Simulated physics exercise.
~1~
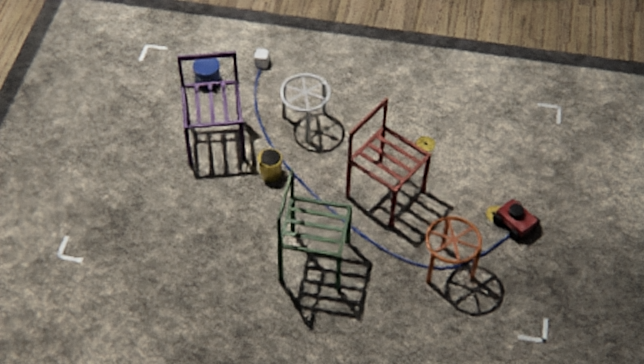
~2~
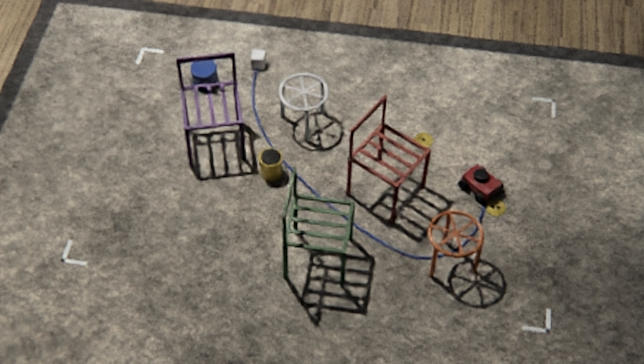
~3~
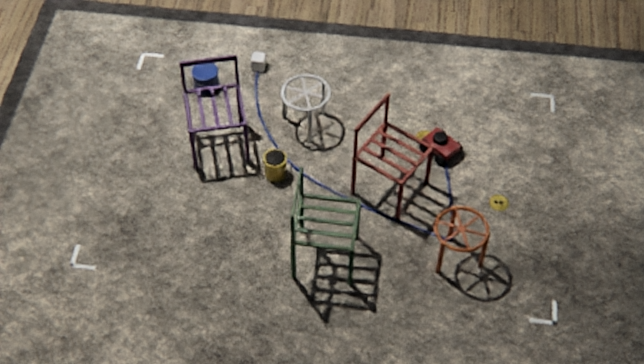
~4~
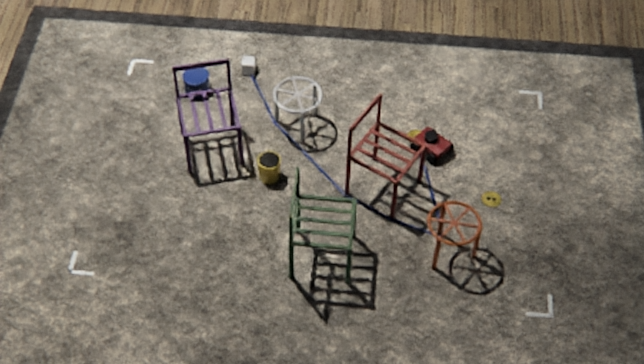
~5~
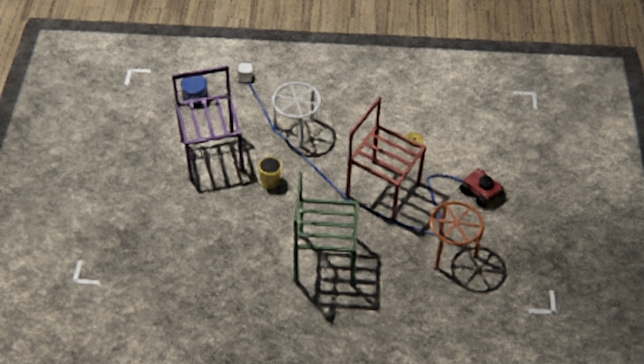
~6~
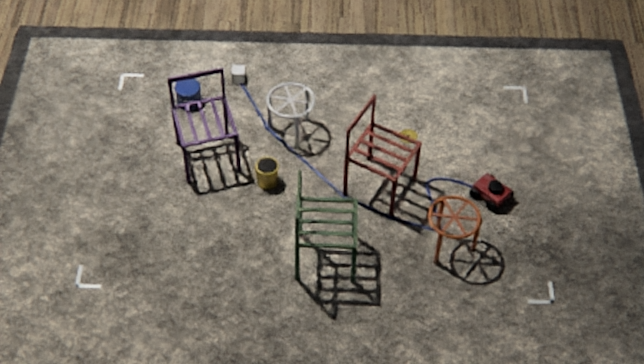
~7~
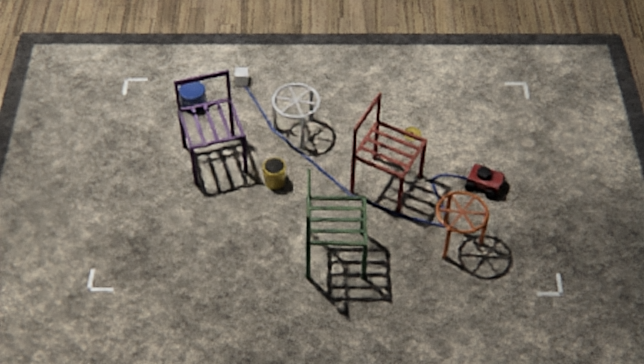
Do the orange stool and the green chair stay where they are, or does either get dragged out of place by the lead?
Both the orange stool and the green chair stay where they are.
On a grey mat laid over a wooden floor, small open-framed chairs and stools stand around a yellow pot, with a blue bucket up on the purple chair. A red cart at the right, trailing a blue lead from a small pale block, moves up and left past the orange stool to a spot behind the red chair. The lead shifts into a straighter line among the legs. The cart then heads back down and right, the lead curving behind it. It ends beside the orange stool, with the chairs and stools still upright in their places.
